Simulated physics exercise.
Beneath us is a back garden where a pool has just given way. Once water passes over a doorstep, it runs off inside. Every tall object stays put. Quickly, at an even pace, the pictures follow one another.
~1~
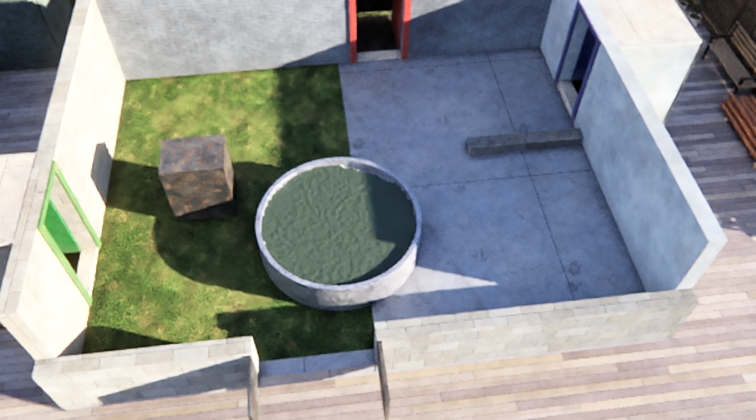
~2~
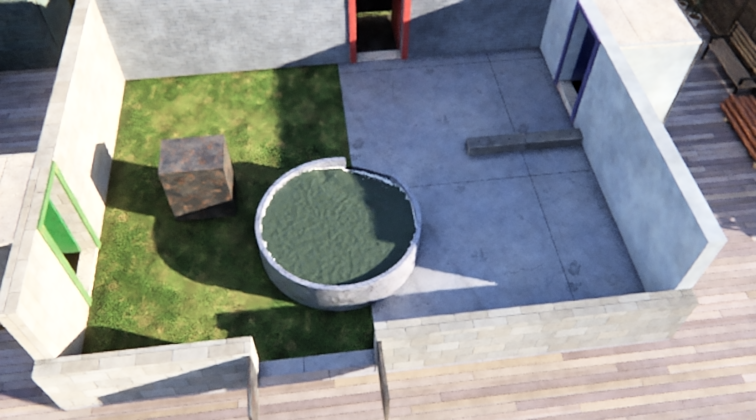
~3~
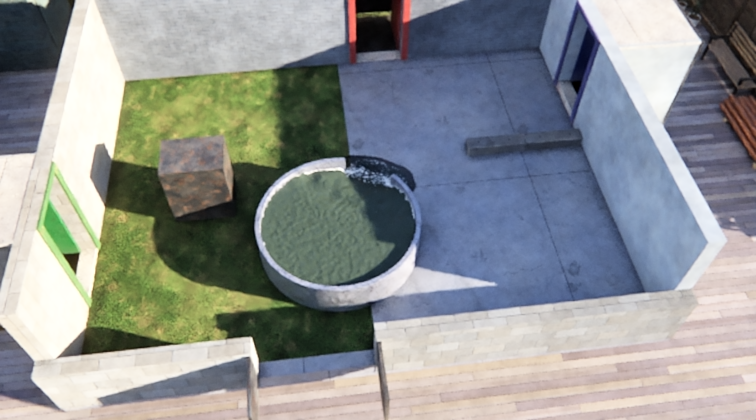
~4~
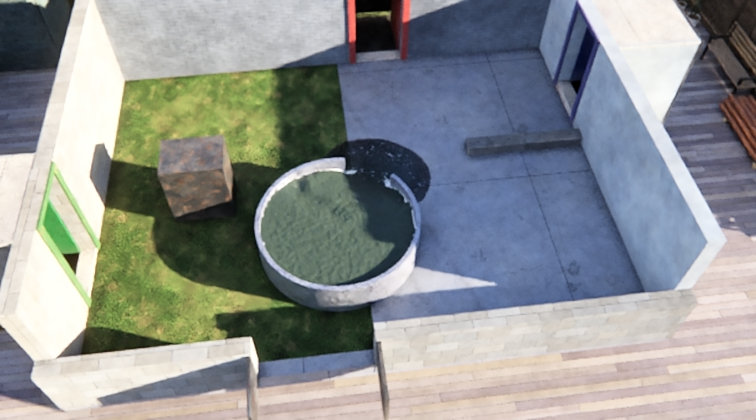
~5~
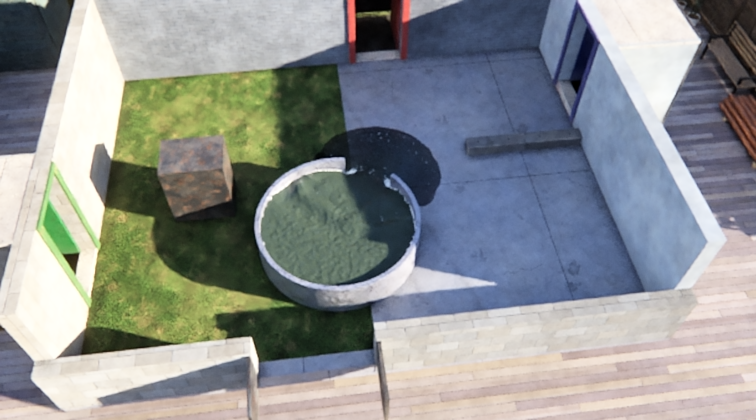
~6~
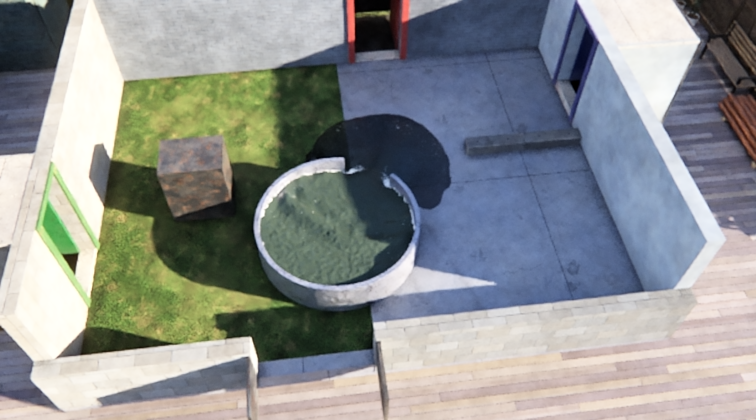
A round pool in a walled back garden broke open on its far side, and dark water poured through the gap, spreading steadily across the grey paving and onto the edge of the grass.
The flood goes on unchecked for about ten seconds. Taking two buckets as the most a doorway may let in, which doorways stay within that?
The red door goes over it, the green door stays within it, the blue door stays within it.
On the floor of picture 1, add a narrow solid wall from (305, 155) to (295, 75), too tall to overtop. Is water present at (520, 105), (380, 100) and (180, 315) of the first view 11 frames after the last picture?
Reading them off in sequence: Swamped, swamped, spared.
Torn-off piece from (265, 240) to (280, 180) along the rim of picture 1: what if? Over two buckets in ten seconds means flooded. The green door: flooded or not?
Note: Green door crosses the line.
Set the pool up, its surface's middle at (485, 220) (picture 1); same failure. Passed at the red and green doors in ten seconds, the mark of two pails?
My reading is that the red remains below the mark while the green remains below the mark.
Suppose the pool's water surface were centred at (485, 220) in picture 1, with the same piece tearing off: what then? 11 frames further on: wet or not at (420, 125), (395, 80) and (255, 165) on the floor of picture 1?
I'd call them watered, still dry and still dry, in the order asked.
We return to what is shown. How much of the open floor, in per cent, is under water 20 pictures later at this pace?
I'd estimate some 40 per cent.
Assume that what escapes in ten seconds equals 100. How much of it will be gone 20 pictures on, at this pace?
40 per cent.
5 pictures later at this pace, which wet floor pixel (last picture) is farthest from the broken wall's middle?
Close to (425, 75).
A moment on, water covers 15 % of the floor; the red door not reached, the green door not reached, the blue door not reached.
Next, water covers 30 % of the floor; the red door over two buckets in, the green door not reached, the blue door not reached.
Then, water covers 40 % of the floor; the red door far over two buckets in, the green door not reached, the blue door wet at the sill, nothing in.
Later, water covers 45 % of the floor; the red door far over two buckets in, the green door not reached, the blue door wet at the sill, nothing in.
In the end, water covers 70 % of the floor; the red door far over two buckets in, the green door not reached, the blue door wet at the sill, nothing in.
